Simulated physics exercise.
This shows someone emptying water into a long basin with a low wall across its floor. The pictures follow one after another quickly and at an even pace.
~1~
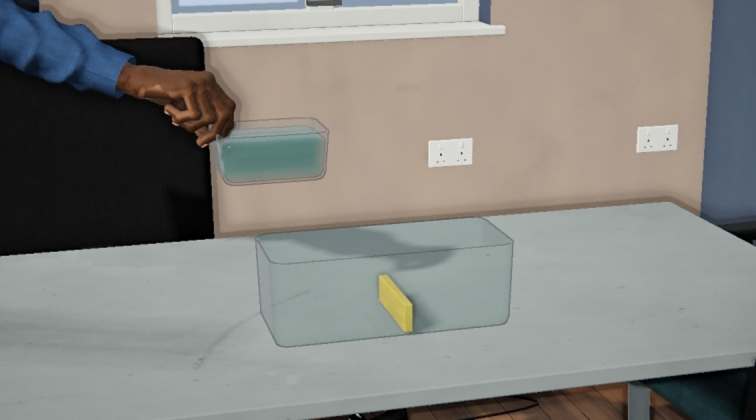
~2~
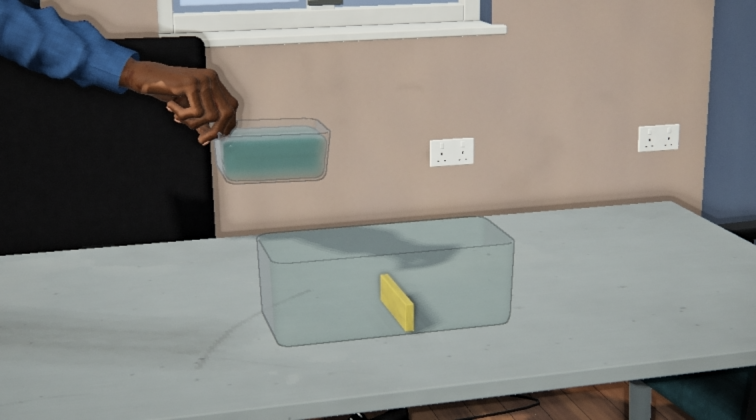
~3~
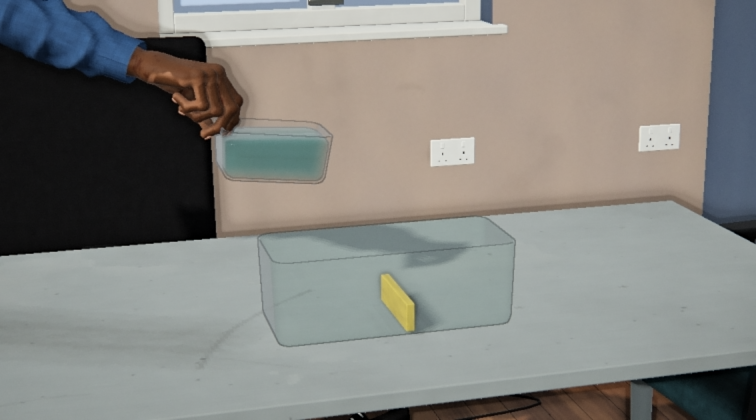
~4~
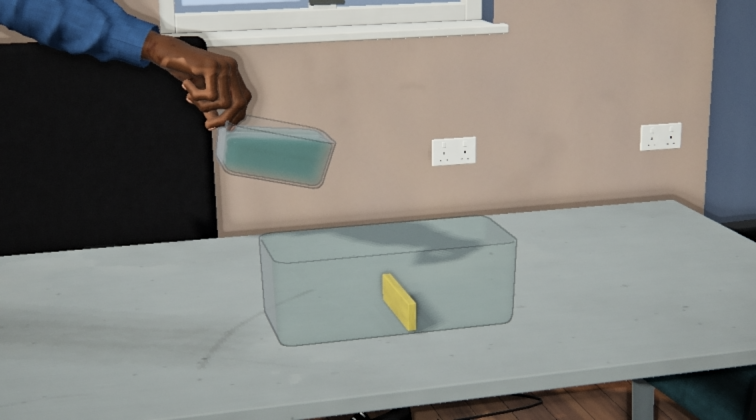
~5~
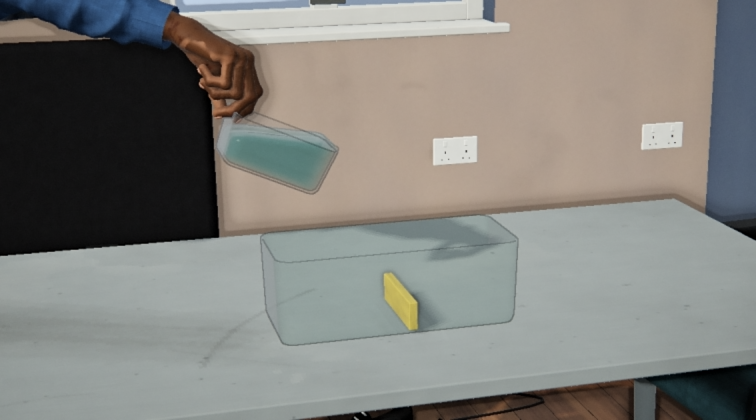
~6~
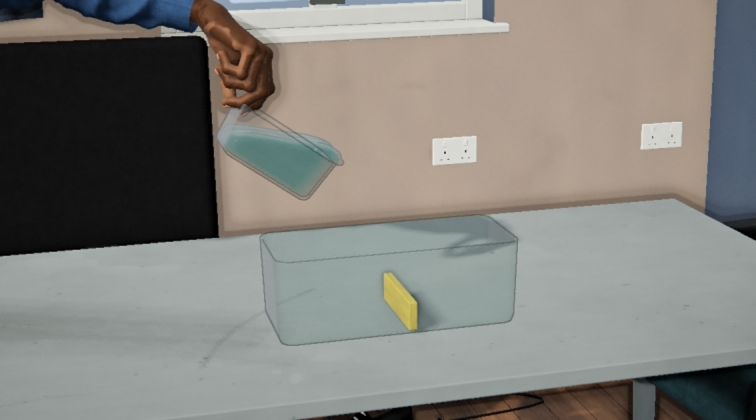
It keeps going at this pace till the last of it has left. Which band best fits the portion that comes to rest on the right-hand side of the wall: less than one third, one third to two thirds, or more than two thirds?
It is less than one third.
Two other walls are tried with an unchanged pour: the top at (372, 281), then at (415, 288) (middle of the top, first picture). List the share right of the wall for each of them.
Near 25 % and 15 %.
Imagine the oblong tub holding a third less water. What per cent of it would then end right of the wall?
My estimate is about 10 percent.
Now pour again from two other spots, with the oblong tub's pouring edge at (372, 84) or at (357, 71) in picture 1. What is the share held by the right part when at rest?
Close to 65 in a hundred, and close to 60 in a hundred.
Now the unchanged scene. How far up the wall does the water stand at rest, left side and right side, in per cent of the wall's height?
Near 60 on the left, 20 on the right.
A moment on, the oblong tub is tipped right over and 11 per cent is still to pour, 48 is left of the wall and 0 right of it.
Next, the oblong tub is tipped right over and 1 per cent is still to pour, 83 is left of the wall and 6 right of it.
Then the oblong tub is tipped right over and 0 per cent is still to pour, 75 is left of the wall and 19 right of it.
Later the oblong tub is tipped right over and 0 per cent is still to pour, 76 is left of the wall and 19 right of it.
In the end 76 per cent lies left of the wall, 19 right of it and 5 outside.
